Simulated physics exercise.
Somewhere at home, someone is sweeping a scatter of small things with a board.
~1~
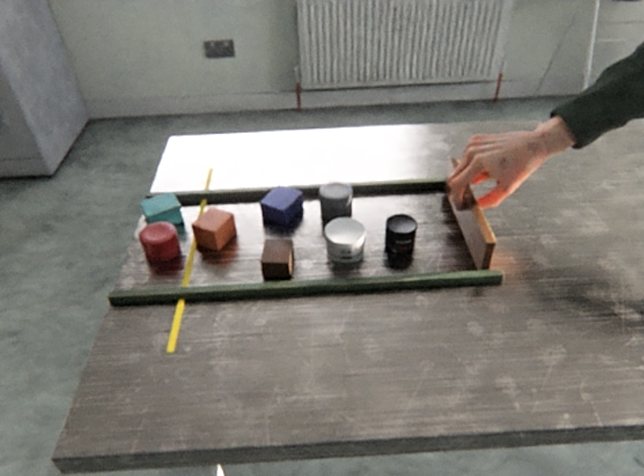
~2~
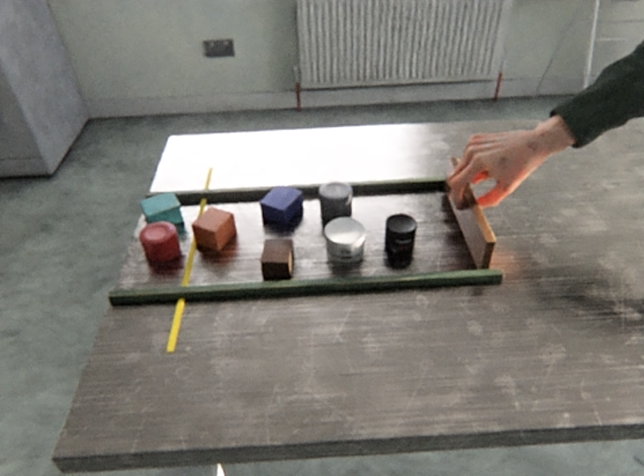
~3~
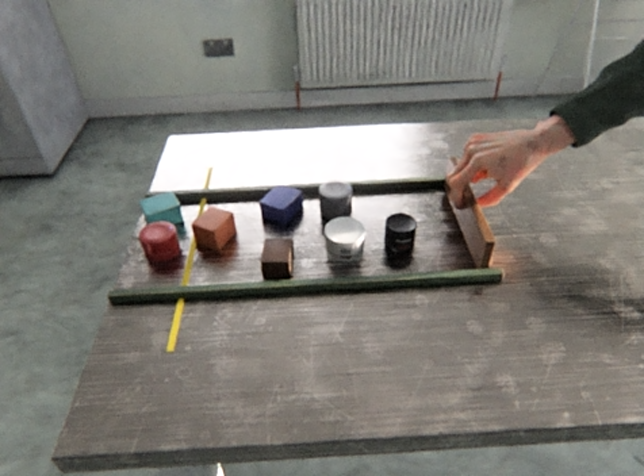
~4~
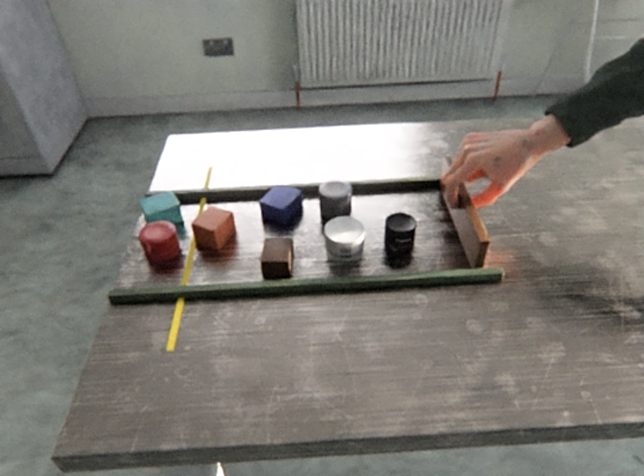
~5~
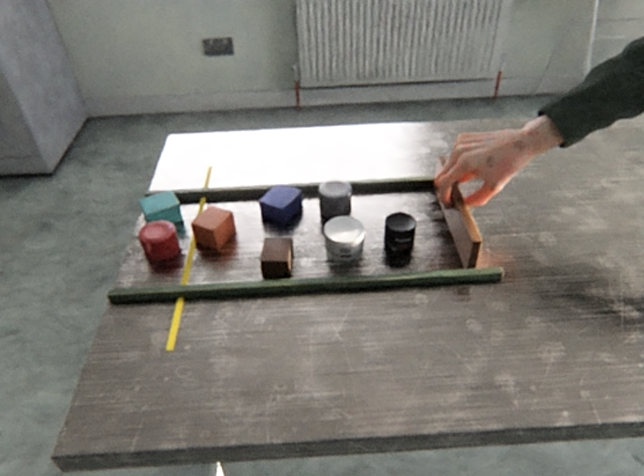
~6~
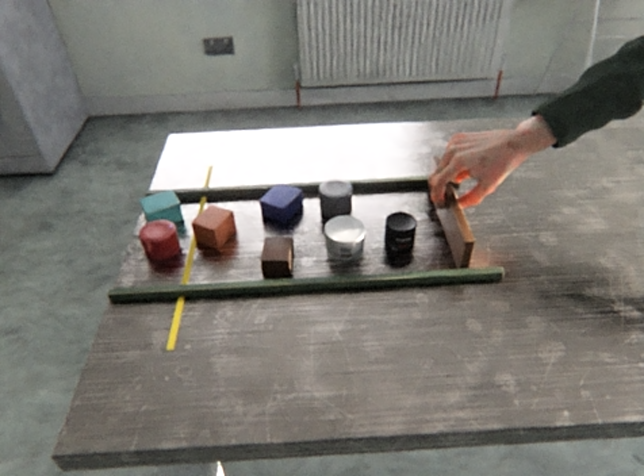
The video shows a hand at the right holding a wooden board upright between two dark rails on a table and sliding it slightly left, while the coloured blocks and round objects near a yellow tape strip stay still.
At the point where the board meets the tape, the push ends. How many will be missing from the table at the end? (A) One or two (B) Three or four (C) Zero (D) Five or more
One or two (A).
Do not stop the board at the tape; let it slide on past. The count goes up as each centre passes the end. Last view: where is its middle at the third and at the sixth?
Pixels, in order: Around (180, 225), around (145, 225).
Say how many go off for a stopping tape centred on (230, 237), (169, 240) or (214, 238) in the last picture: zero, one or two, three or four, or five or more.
So in that order I'd say not one; 3 or 4; zero.
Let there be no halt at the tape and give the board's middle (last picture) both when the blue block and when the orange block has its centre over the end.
First near (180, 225), second near (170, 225).
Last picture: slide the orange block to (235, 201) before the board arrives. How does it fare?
This time it winds up down.
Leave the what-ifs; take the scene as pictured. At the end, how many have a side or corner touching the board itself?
Number in contact with it: 3.
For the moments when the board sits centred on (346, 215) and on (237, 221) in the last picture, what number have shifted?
4 and 8.
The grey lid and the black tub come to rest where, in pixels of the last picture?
In the last picture they sit at about (182, 205) and about (177, 235).
Soon after, none off yet; turquoise block at rest near (162, 209); red lid at rest near (160, 240); orange block at rest near (215, 226).
After that, none off yet; turquoise block at rest near (162, 209); red lid at rest near (160, 240); orange block at rest near (212, 226).
In the end, the number that fall off is one or two; gone, red lid and turquoise block.
